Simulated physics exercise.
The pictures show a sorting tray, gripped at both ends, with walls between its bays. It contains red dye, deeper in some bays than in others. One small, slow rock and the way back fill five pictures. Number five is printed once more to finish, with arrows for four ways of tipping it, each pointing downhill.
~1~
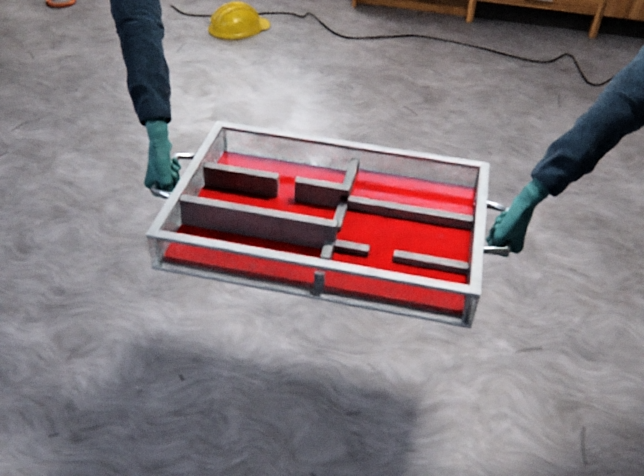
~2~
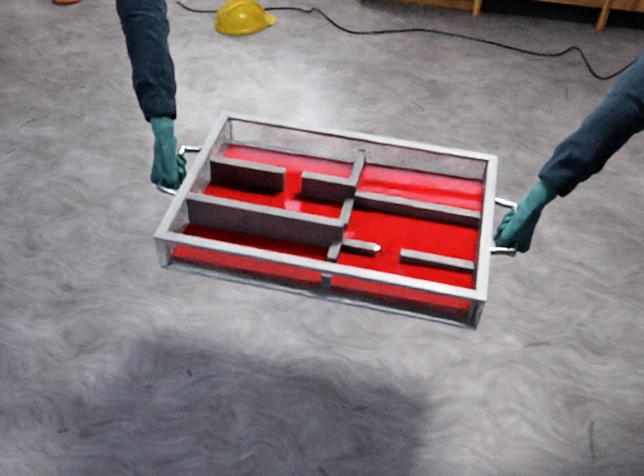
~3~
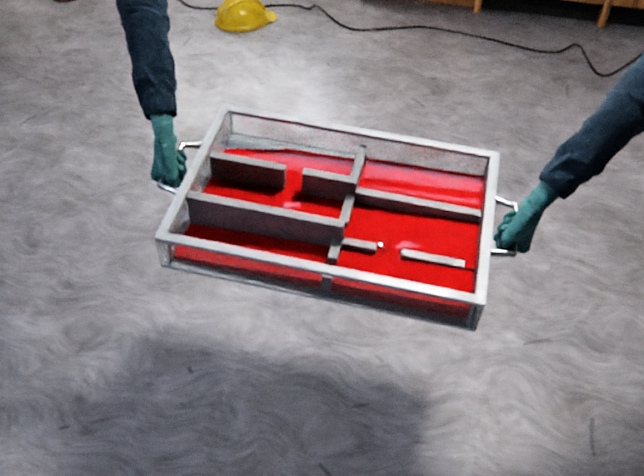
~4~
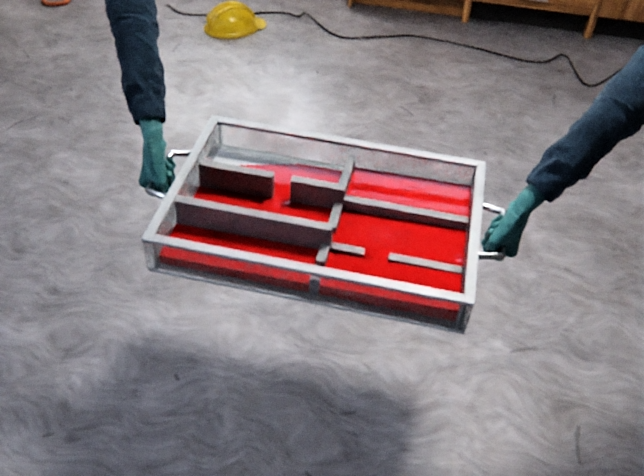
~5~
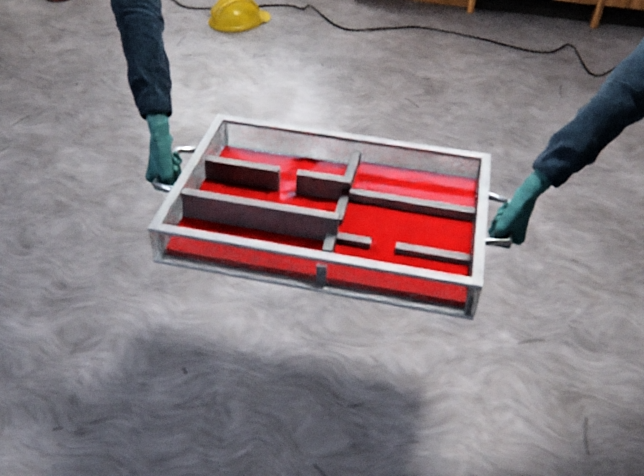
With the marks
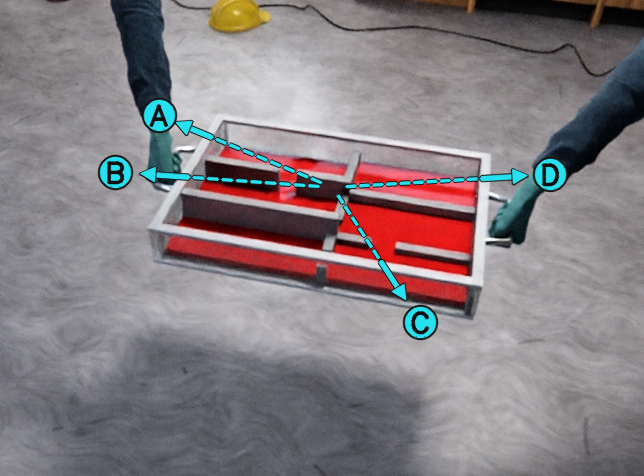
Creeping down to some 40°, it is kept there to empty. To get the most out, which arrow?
Take C.
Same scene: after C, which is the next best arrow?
That would be D.
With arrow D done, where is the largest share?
That is the back right bay.
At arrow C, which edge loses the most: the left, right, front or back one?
Over the front one.
On the marked copy, A ends at (180, 124); B ends at (145, 174); C ends at (402, 295); D ends at (522, 176).
If A is chosen, about 32 % stays in the tray, the largest part in the back left bay.
If B is chosen, about 37 % stays in the tray, the largest part in the centre left bay.
If C is chosen, about 14 % stays in the tray, the largest part in the front right bay.
If D is chosen, about 19 % stays in the tray, the largest part in the back right bay.
